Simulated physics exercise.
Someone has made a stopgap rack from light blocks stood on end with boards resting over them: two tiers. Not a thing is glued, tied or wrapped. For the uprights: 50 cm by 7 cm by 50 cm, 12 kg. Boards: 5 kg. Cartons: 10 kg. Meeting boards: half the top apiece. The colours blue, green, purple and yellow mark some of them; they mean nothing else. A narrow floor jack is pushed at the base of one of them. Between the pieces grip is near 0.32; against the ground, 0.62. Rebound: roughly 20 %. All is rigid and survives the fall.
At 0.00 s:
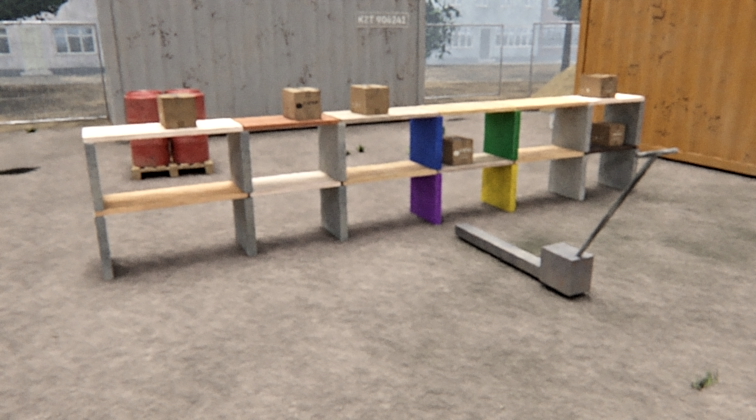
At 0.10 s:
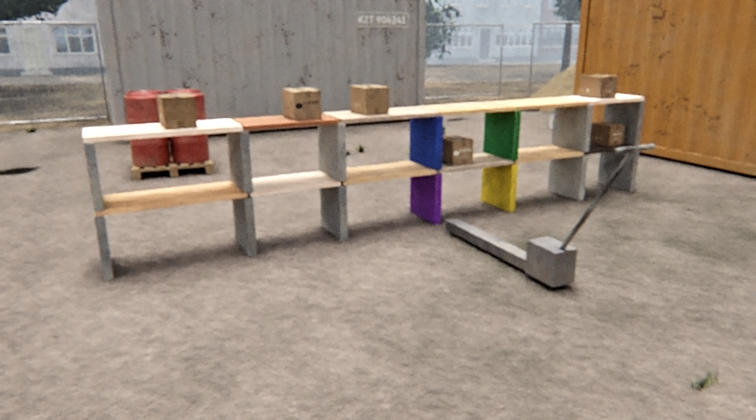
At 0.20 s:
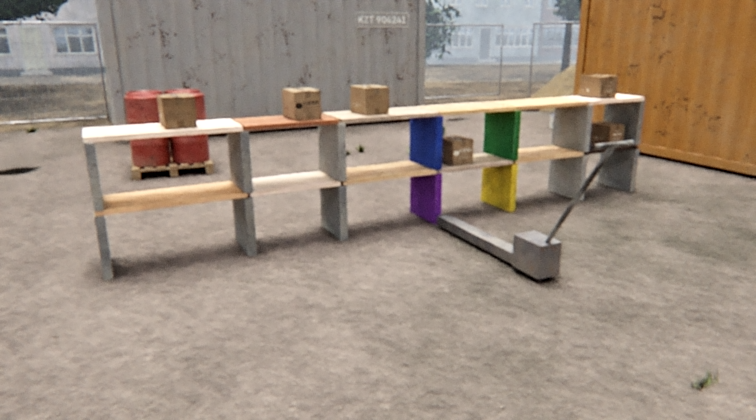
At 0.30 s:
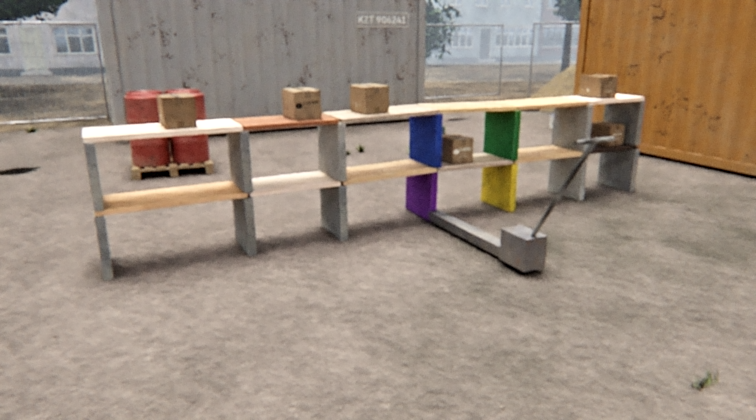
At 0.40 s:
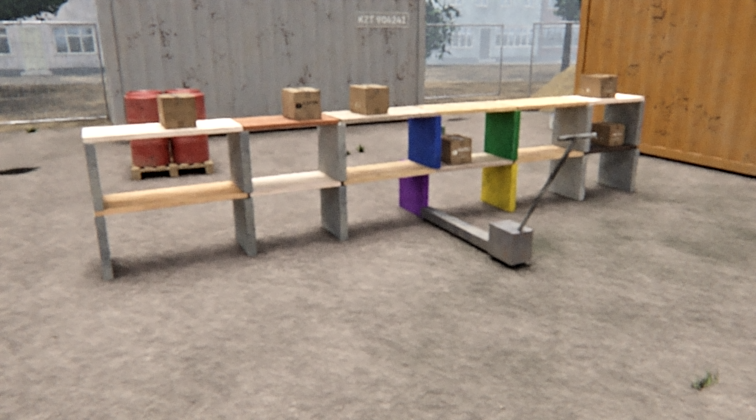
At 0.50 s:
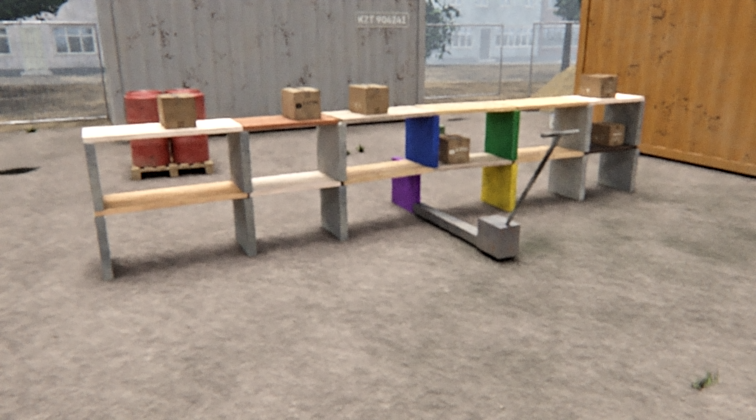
A long two-tier rack of blocks and boards stood in a yard while a low gray jack slid in toward its base and pushed the purple upright back and left, the blue one above shifting slightly.
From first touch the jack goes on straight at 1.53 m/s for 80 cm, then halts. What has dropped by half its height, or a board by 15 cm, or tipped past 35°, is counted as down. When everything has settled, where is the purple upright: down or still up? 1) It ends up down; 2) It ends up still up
Option 2: It ends up still up.
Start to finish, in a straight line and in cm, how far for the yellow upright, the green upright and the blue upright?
Displacements: Yellow = 40, green = 60, blue = 80 (cm).
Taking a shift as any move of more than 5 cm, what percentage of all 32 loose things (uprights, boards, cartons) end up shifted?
90 per cent.
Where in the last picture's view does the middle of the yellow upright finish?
Last frame, centre at roughly (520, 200).
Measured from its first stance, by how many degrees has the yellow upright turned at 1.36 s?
It's at some 90 degrees.
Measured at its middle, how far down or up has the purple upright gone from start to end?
Height change: About 0 cm lower.
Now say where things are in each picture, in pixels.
In the first picture (each place is the centre of the face we see best), jack tip (461, 230) 38 cm short; purple upright (422, 194); yellow upright (496, 183); green upright (499, 133); all as stacked.
In the second picture, jack tip (452, 225) 23 cm short; purple upright (422, 194).
In the third picture, jack tip (443, 221) 8 cm short; purple upright (422, 194).
In the fourth picture, jack tip (434, 216) 8 cm in; purple upright (418, 191) moved 8 cm; blue upright (422, 138) moved 21 mm; 2 have shifted.
In the fifth picture, jack tip (426, 212) 23 cm in; purple upright (410, 189) moved 23 cm; blue upright (421, 139) moved 29 mm; 4 have shifted.
In the sixth picture, jack tip (418, 208) 38 cm in; purple upright (403, 185) moved 39 cm; blue upright (418, 138) moved 8 cm; green upright (499, 132); 7 have shifted.
By 0.94 s, 7 of the 32 pieces down; purple upright moved 95 cm; blue upright tilted 73°, 34 cm lower.
By 1.36 s, 15 of the 32 pieces down; purple upright moved 96 cm; blue upright on its side.
By 1.98 s, 26 of the 32 pieces down; purple upright moved 96 cm; green upright on its side.
When it is over (4.2 s), 27 of the 32 pieces down; purple upright moved 96 cm; green upright on its side; yellow upright on its side. In pixels of the last frame, middles, purple upright near (383, 174), green upright near (513, 187).
